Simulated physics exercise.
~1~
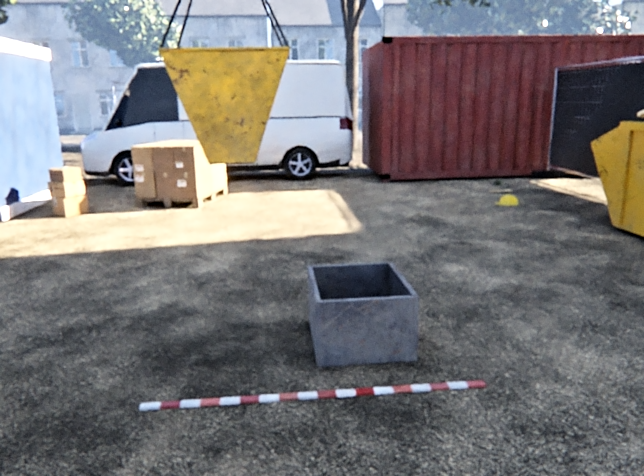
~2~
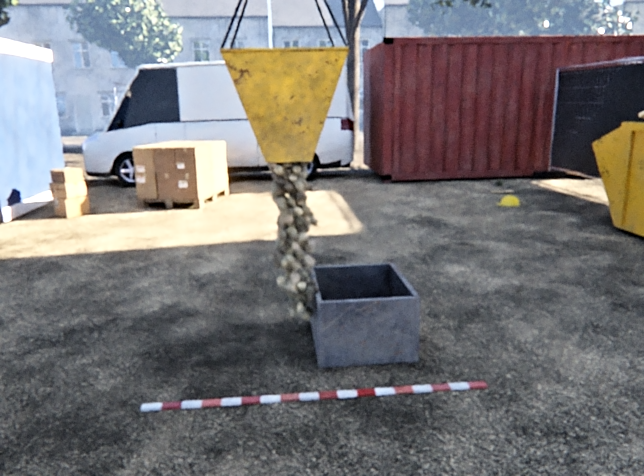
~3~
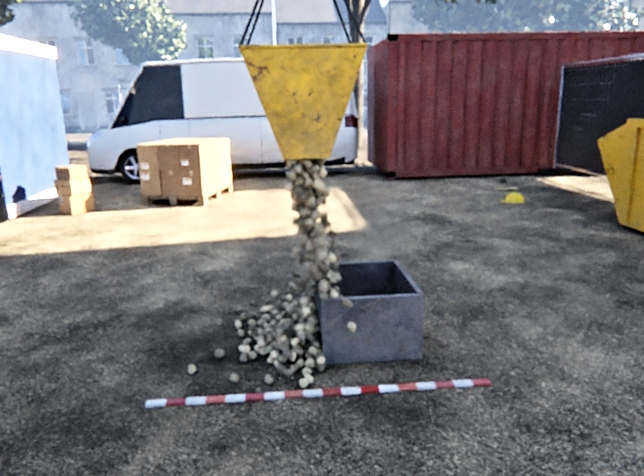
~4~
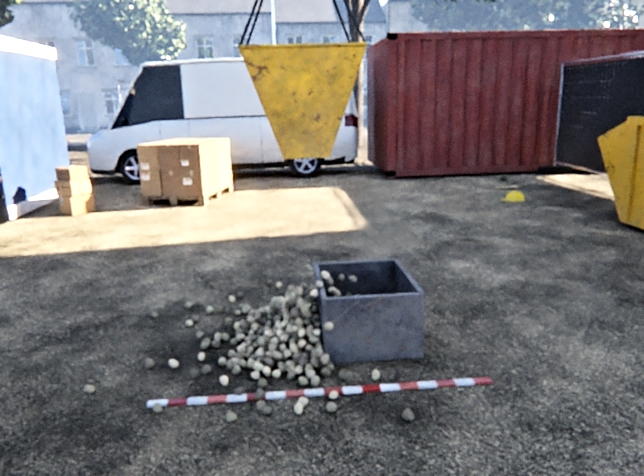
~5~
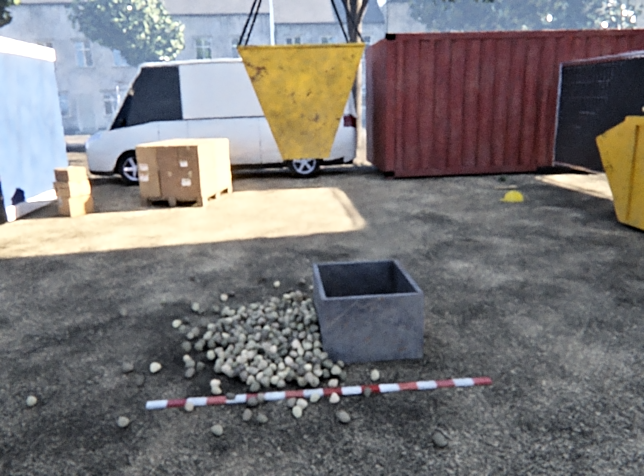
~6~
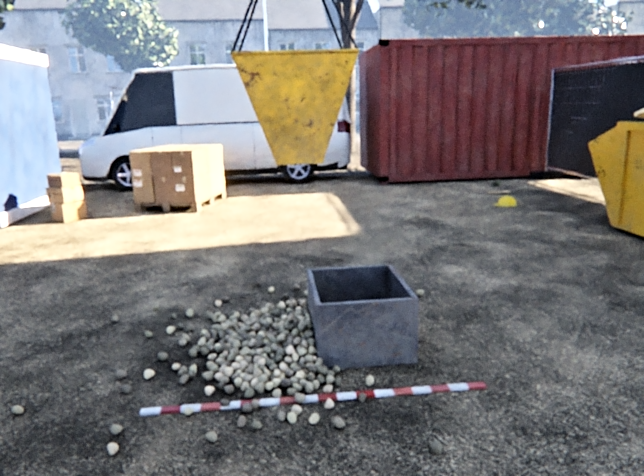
A yellow hopper moves right, dropping cobbles that mostly pile left of the grey bin.
